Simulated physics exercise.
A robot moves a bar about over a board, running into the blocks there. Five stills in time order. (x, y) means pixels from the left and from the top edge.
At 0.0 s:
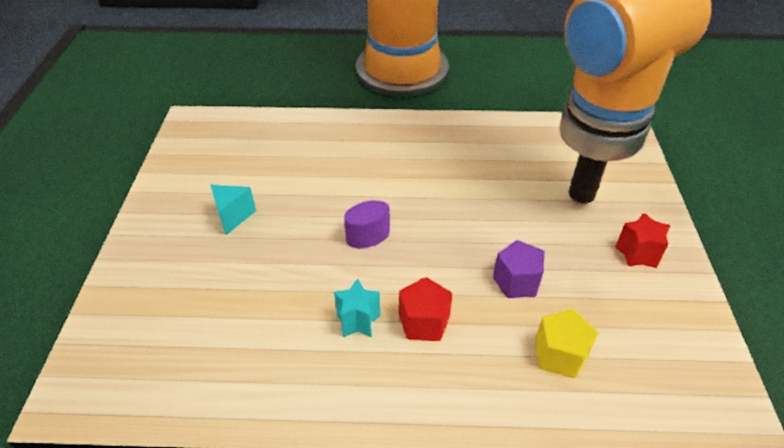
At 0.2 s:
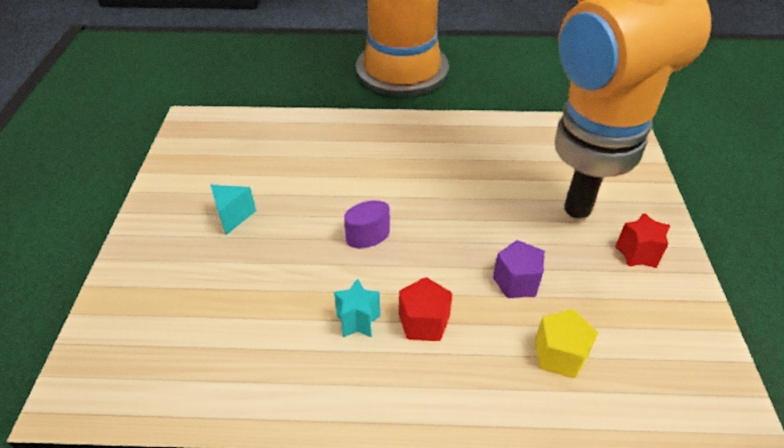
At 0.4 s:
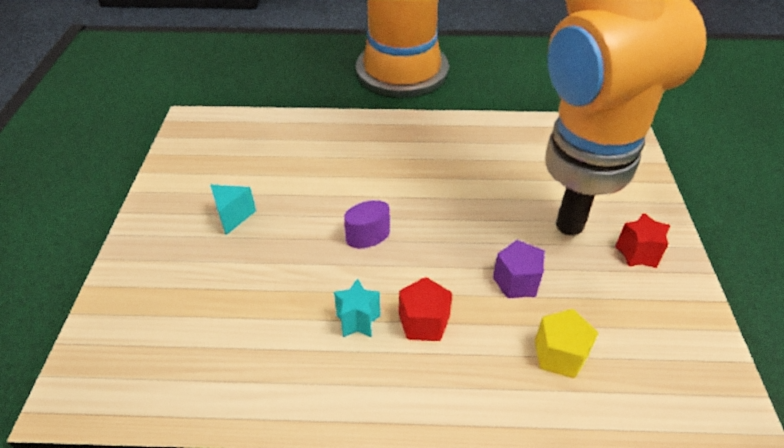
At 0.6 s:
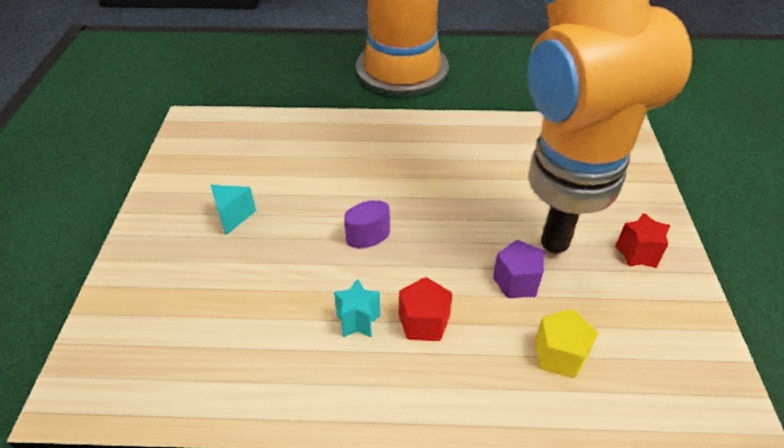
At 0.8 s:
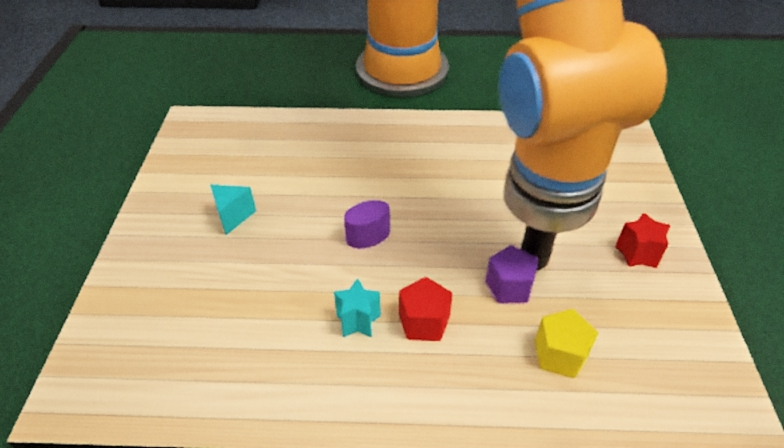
Robot arm lowering its black bar down and left across a wooden board, nudging a purple block slightly among colourful blocks.
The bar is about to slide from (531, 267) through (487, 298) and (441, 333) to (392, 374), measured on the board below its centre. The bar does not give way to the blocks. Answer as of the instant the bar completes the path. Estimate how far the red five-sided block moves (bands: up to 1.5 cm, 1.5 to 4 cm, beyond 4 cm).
Over 4 cm.
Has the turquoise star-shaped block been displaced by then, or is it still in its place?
The turquoise star-shaped block is moved.
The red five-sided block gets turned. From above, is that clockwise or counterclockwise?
Bird's-eye view: Clockwise.
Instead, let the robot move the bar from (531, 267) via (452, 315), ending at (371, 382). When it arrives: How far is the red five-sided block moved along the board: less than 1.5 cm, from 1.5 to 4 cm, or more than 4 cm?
The block winds up beyond 4 cm from where it is now.
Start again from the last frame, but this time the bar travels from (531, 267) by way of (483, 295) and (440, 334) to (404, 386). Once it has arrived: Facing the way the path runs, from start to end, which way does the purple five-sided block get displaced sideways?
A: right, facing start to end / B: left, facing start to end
B.
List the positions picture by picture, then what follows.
The first frame shows bar's lower end (582, 195); turquoise star-shaped block (356, 297); red five-sided block (426, 298); purple five-sided block (523, 257); yellow five-sided block (569, 331).
The second frame shows bar (577, 210); blocks still.
The third frame shows bar (570, 226); blocks still.
The fourth frame shows bar (555, 243); blocks still.
The fifth frame shows bar (533, 260); turquoise star-shaped block (356, 297); red five-sided block (426, 298); purple five-sided block (515, 263); yellow five-sided block (569, 331).
On the path given first. One third of the way, bar (488, 291); red five-sided block (417, 302); purple five-sided block (469, 298).
Two thirds of the way, bar (442, 326); red five-sided block (398, 313), turned 65° clockwise; purple five-sided block (439, 344), turned 35° anticlockwise.
At the end, bar (392, 367); turquoise star-shaped block (341, 295), turned 45° clockwise; red five-sided block (363, 325), turned 95° clockwise; purple five-sided block (431, 373), turned 75° anticlockwise; yellow five-sided block still.
